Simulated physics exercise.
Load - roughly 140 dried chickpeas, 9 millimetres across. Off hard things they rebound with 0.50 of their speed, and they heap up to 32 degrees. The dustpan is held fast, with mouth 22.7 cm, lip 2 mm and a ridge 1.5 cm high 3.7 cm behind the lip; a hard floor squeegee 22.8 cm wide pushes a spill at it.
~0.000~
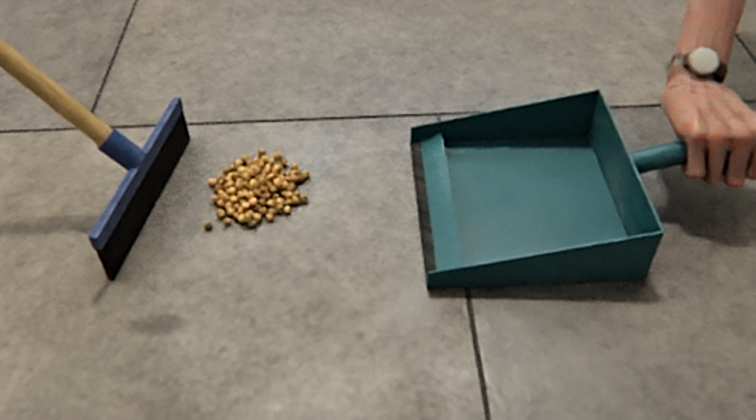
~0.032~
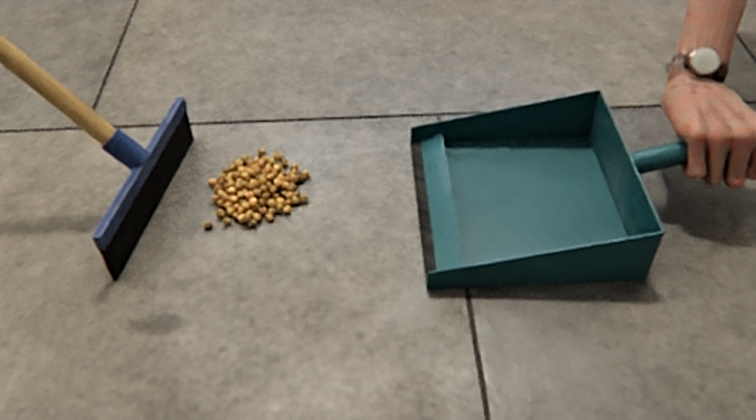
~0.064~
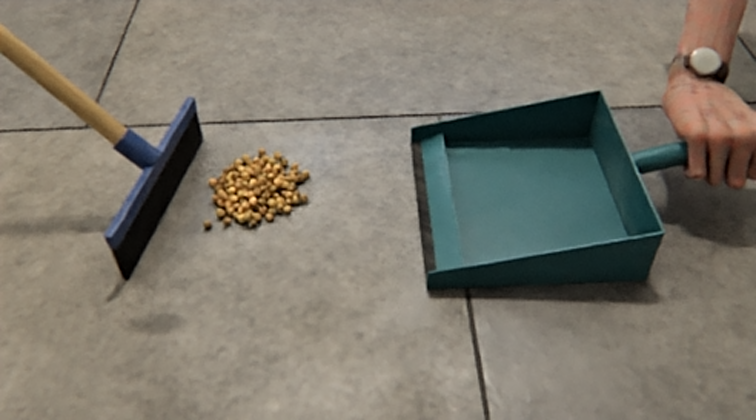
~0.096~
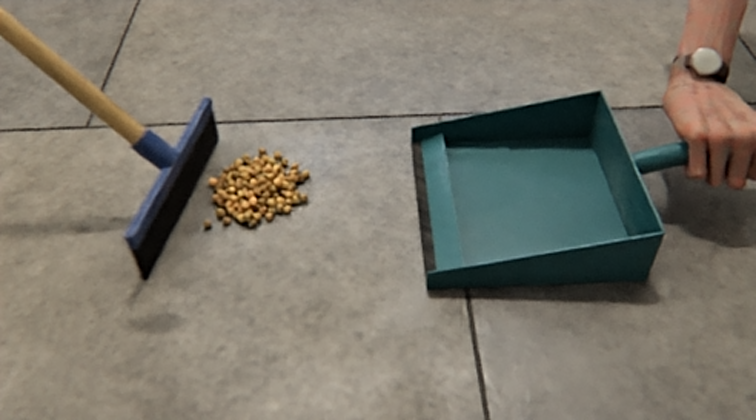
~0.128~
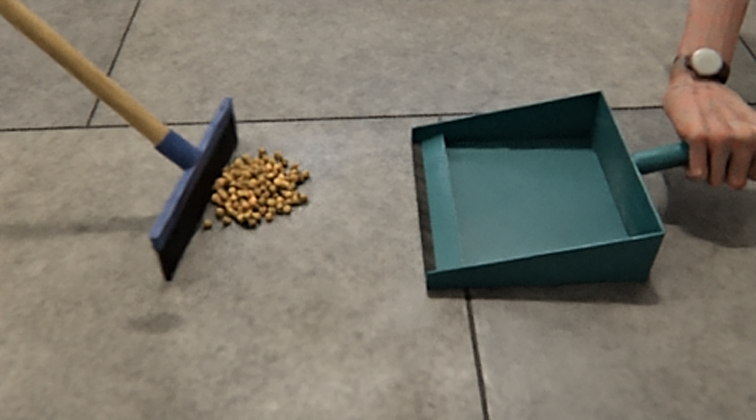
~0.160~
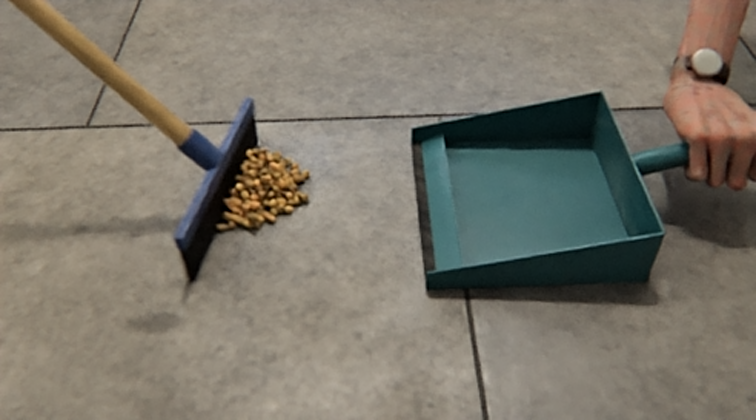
On a grey tiled floor, a blue squeegee slides right and pushes into a small heap of chickpeas.
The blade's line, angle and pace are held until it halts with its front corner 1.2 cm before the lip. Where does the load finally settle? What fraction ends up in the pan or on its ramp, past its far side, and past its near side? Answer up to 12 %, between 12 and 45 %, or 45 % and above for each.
In the pan or on its ramp: Between 12 and 45 %; past the pan's far side: Up to 12 %; past the pan's near side: Up to 12 %.
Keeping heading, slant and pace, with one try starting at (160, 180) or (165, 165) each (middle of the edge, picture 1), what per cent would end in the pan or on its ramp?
Roughly 25 % and 20 %.
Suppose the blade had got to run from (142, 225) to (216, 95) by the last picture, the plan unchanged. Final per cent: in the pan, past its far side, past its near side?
Pan 0 % / far 20 % / near 0 %.
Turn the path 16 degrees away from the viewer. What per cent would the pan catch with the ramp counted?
Around 20 %.
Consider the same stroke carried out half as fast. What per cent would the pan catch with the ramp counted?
Share: Close to 25 %.
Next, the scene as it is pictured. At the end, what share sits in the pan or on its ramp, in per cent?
I reckon around 35 in a hundred.
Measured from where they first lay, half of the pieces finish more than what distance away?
Median: Approx. 20 cm.
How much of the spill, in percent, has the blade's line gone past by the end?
Some 0 per cent.
After 0.29 s, middle of the blade 11 cm from the lip; 0 % over the lip, far side 0 %, near side 0 %.
After 0.37 s, middle of the blade 5 cm from the lip; 0 % over the lip, far side 0 %, near side 0 %.
After 0.59 s, middle of the blade 4 cm from the lip; 35 % over the lip, far side 5 %, near side 5 %.
At rest (1.0 s), pan 35 %, far side 5 %, near side 5 %, in front of the lip or behind the blade 60 %.
